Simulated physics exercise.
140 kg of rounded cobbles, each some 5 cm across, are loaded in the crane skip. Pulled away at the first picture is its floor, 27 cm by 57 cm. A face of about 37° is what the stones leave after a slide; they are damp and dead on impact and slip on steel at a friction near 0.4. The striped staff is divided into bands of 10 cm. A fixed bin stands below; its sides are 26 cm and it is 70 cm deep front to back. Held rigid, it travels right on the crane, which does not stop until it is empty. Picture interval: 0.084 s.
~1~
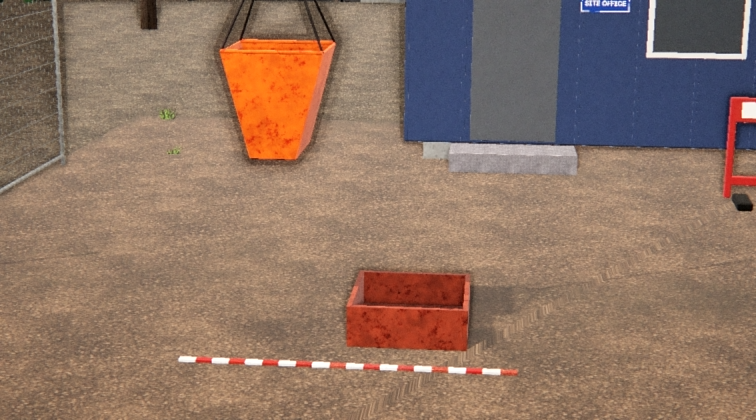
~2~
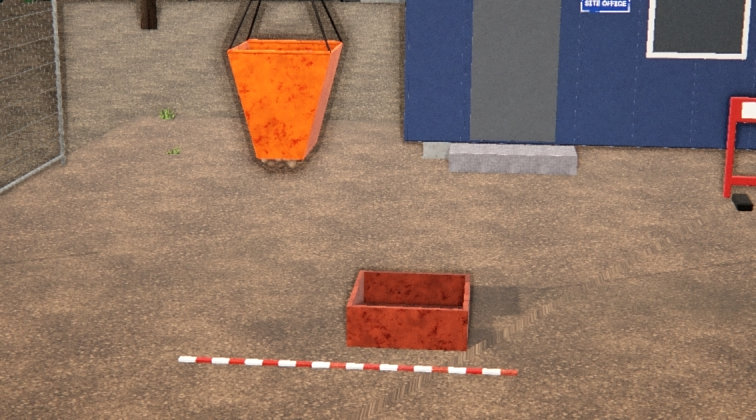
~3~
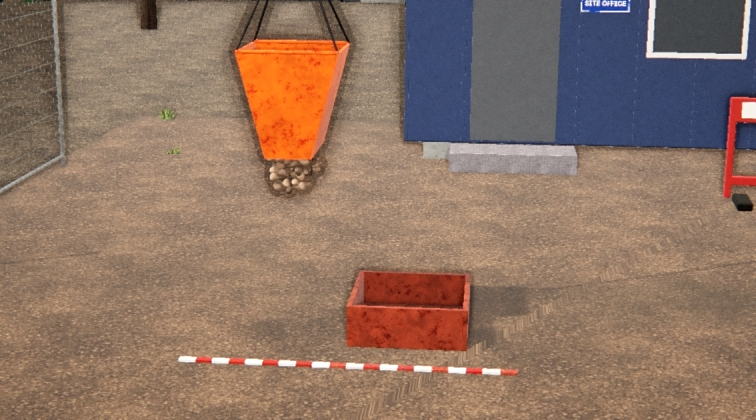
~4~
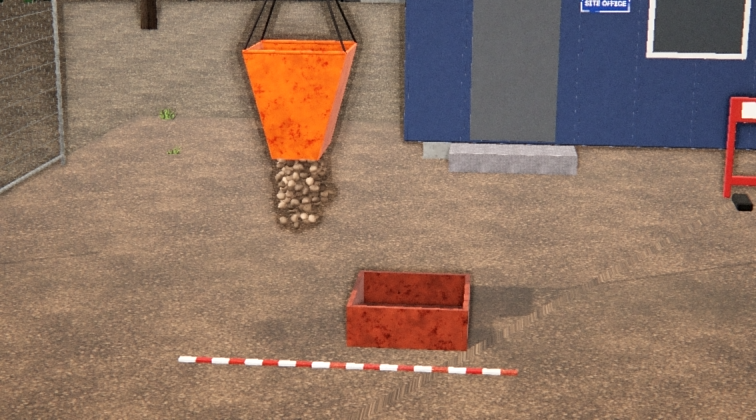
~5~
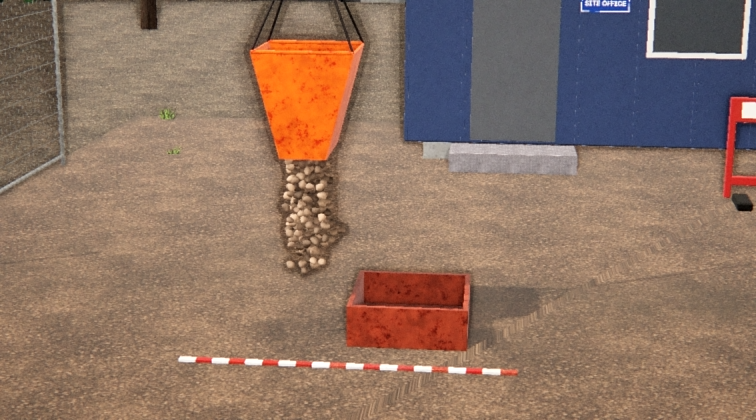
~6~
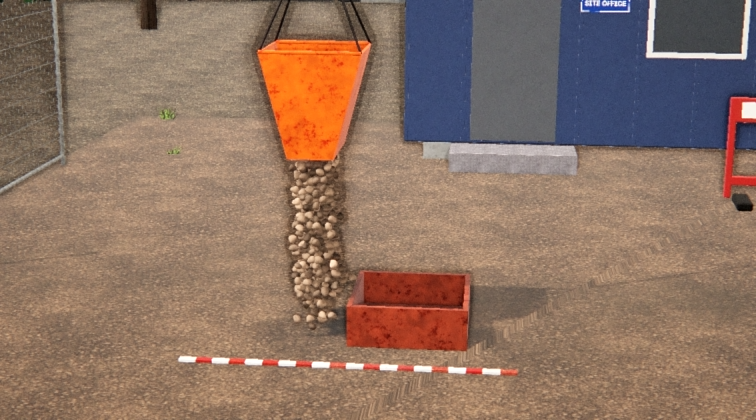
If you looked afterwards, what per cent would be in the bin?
I would expect about 12 per cent there.
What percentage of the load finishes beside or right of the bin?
5 %.
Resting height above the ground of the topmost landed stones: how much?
Max stone height at rest approx 18 cm.
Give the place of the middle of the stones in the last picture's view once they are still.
Around (318, 318).
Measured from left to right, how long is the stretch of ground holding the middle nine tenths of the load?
Roughly 130 cm.
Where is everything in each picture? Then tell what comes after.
In the first picture, the outlet is at (273, 150); nothing has dropped yet.
In the second picture, the outlet is at (280, 151); 6 % is out.
In the third picture, outlet at (288, 151), the stream shows down to (293, 183); 83 % still inside.
In the fourth picture, outlet at (295, 151), the stream shows down to (300, 217); 68 % still inside.
In the fifth picture, outlet at (303, 151), the stream shows down to (307, 262); 52 % still inside.
In the sixth picture, outlet at (310, 151), the stream shows down to (321, 283); 34 % still inside.
Then, 0.3 s after the last picture, 0 % in the crane skip, 98 % falling or lying left of the bin, 2 % falling or lying in the bin; the stones farthest right are at (369, 308).
Then, 0.7 s after the last picture, 0 % in the crane skip, 85 % falling or lying left of the bin, 12 % falling or lying in the bin, 2 % falling or lying beside or right of the bin; the stones farthest right are at (456, 319).
Then, 1.3 s after the last picture, 0 % in the crane skip, 84 % falling or lying left of the bin, 12 % falling or lying in the bin, 3 % falling or lying beside or right of the bin; the stones farthest right are at (465, 316).
Then, 2.2 s after the last picture, 0 % in the crane skip, 84 % falling or lying left of the bin, 12 % falling or lying in the bin, 3 % falling or lying beside or right of the bin; the stones farthest right are at (465, 315).
Then, 4.1 s after the last picture, 0 % in the crane skip, 84 % left of the bin, 12 % in the bin, 3 % beside or right of the bin; the stones farthest right are at (465, 315).
